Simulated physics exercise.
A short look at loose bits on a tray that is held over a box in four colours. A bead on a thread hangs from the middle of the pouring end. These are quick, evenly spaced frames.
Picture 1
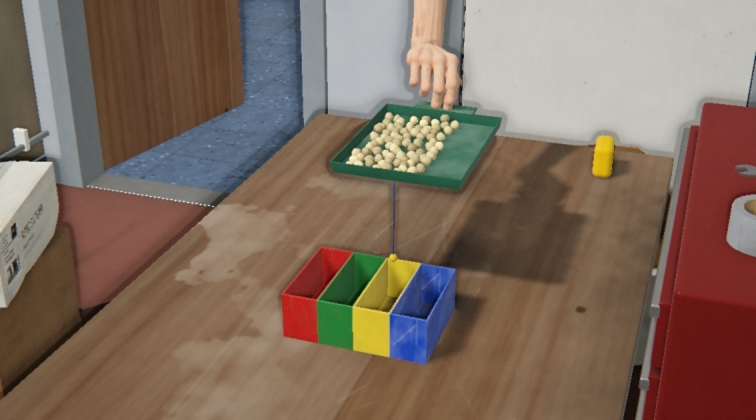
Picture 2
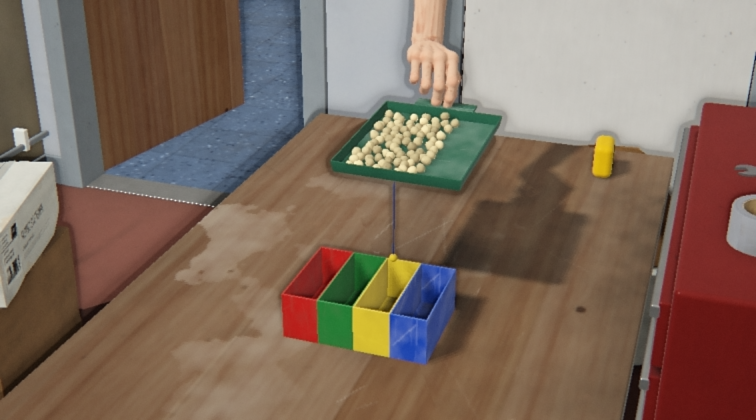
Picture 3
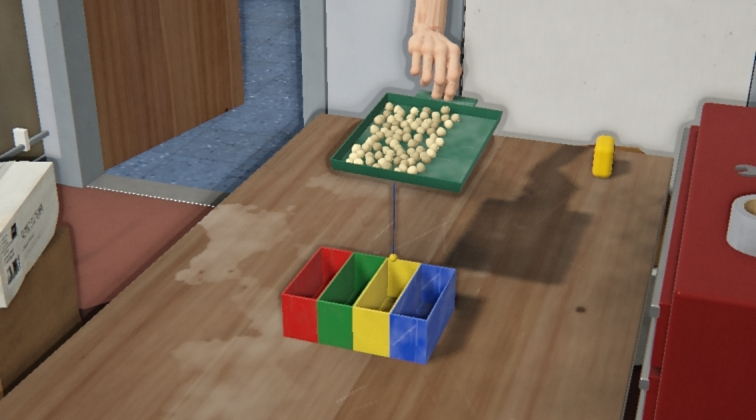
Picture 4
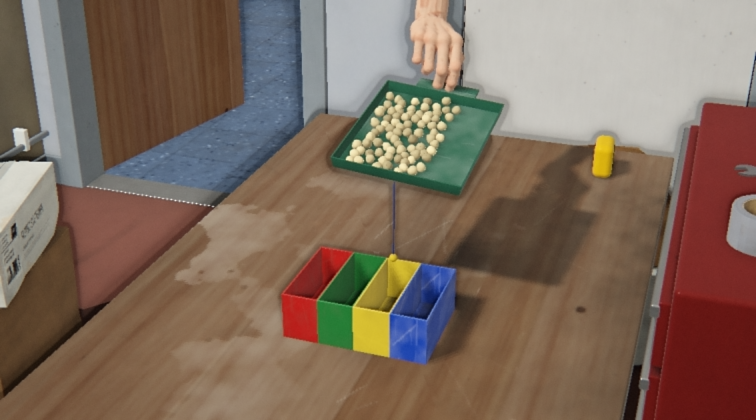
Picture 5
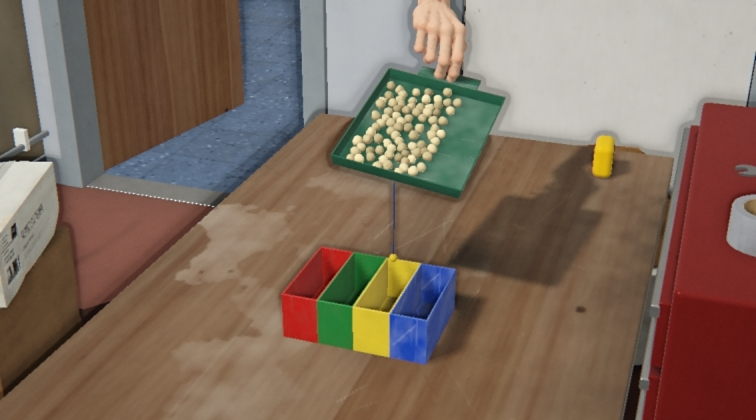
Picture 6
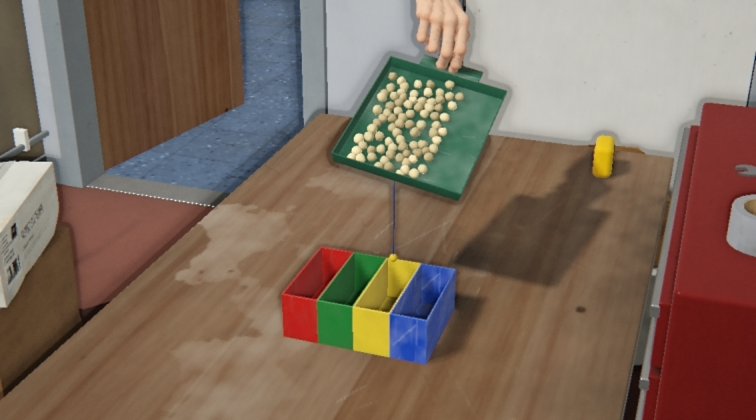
A hand held a green tray of small, round, cream-coloured nuts above a box with red, green, yellow and blue sections, then raised the back edge steadily, tilting the tray towards its front right corner.
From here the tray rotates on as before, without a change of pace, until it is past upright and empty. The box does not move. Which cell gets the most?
Fullest: The blue cell.
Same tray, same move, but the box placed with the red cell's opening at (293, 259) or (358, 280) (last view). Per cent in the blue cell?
First some 10, then 30 per cent.
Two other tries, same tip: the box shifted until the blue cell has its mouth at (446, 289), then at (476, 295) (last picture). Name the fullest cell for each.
At the first place the blue one, at the second the yellow cell.
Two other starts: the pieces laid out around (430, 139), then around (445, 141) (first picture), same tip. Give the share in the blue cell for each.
About 40 and 30 per cent.
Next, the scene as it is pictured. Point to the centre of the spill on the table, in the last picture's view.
Near (484, 344).
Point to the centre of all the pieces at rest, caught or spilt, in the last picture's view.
At about (433, 329).
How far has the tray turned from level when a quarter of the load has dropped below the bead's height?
Around 115° of tilt.
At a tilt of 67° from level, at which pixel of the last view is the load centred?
Near (436, 162).
Soon, tray tipped steeply; nearly all on the tray; a small part falling or outside the box.
A while on, tray tipped past a quarter turn; most on the tray; a small part falling or outside the box.
Towards the end, tray tipped past a quarter turn; about a third in the blue cell; a small part in the yellow cell; a stray few in the green cell; about half falling or outside the box.
Finally, tray tipped past a quarter turn; about a third in the blue cell; a small part in the yellow cell; a stray few in the green cell; none in the red cell; about half outside the box.
